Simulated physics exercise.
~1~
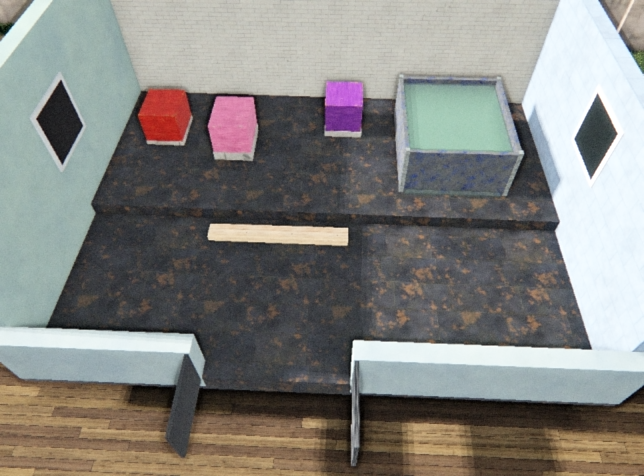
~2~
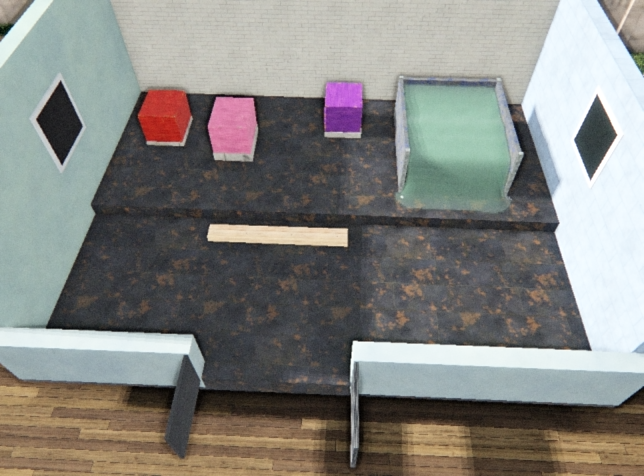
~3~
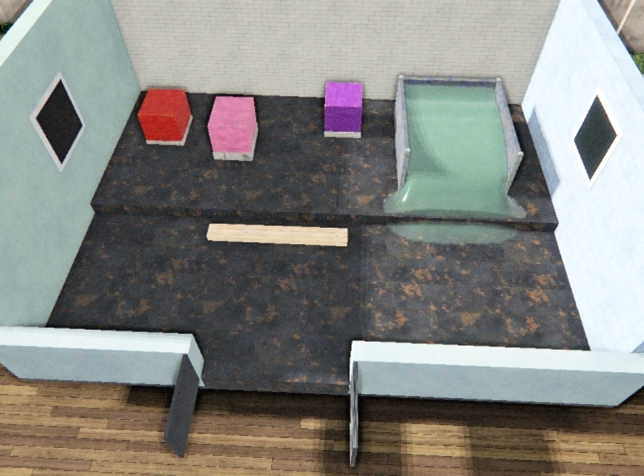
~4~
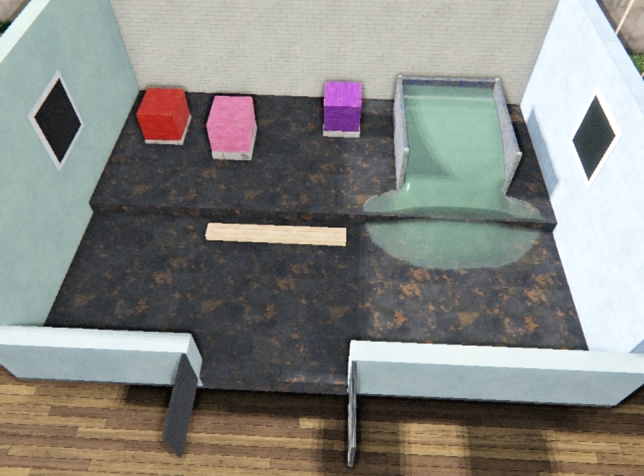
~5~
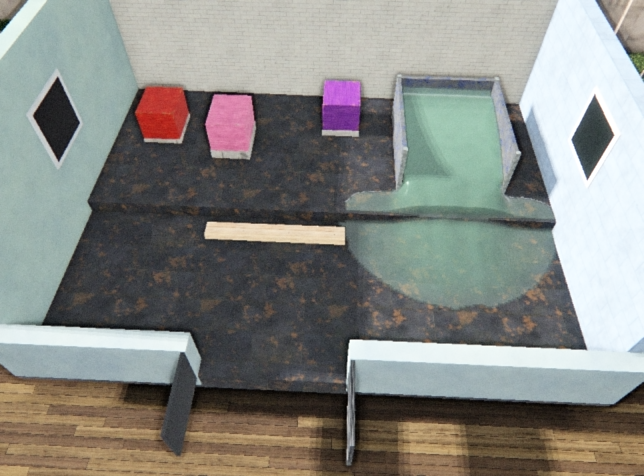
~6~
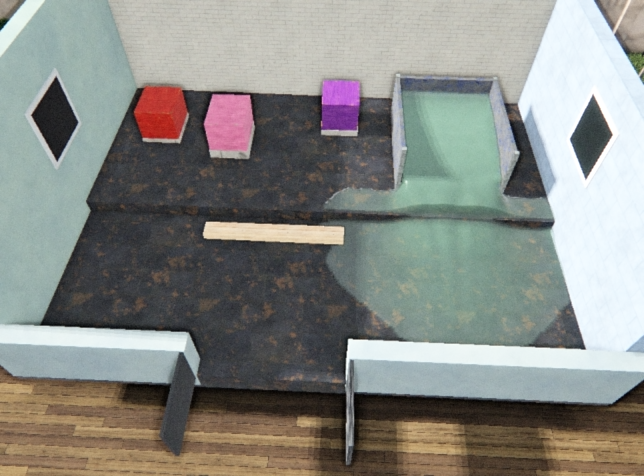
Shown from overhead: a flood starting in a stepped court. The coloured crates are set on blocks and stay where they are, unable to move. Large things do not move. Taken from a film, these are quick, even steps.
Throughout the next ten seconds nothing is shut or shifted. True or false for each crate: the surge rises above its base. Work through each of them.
Purple crate: False; red crate: False; pink crate: False.
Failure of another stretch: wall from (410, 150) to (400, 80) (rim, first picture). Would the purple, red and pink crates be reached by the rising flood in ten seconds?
In my view the purple crate gets reached; as for the red crate, it gets reached; the pink crate gets reached.
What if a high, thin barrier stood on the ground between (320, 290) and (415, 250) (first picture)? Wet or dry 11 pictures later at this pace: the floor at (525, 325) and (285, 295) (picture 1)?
Reached, reached.
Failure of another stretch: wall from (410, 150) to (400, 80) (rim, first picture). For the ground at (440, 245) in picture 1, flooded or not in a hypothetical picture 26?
Untouched.
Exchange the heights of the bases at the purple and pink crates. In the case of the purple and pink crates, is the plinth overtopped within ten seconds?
After the swap, purple avoids the flood while pink avoids the flood.
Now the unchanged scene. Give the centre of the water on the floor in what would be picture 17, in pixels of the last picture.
My guess is about (452, 266).
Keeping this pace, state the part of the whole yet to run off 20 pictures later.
About 92 per cent.
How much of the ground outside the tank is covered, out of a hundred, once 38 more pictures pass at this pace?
About 55 percent.
A moment on, water covers 30 % of the floor; the purple crate not reached, the red crate not reached, the pink crate not reached.
Next, water covers 35 % of the floor; the purple crate not reached, the red crate not reached, the pink crate not reached.
Then, water covers 50 % of the floor; the purple crate not reached, the red crate not reached, the pink crate not reached.
Later, water covers 55 % of the floor; the purple crate not reached, the red crate not reached, the pink crate not reached.
In the end, water covers 55 % of the floor; the purple crate stayed above the water, the red crate stayed above the water, the pink crate stayed above the water.
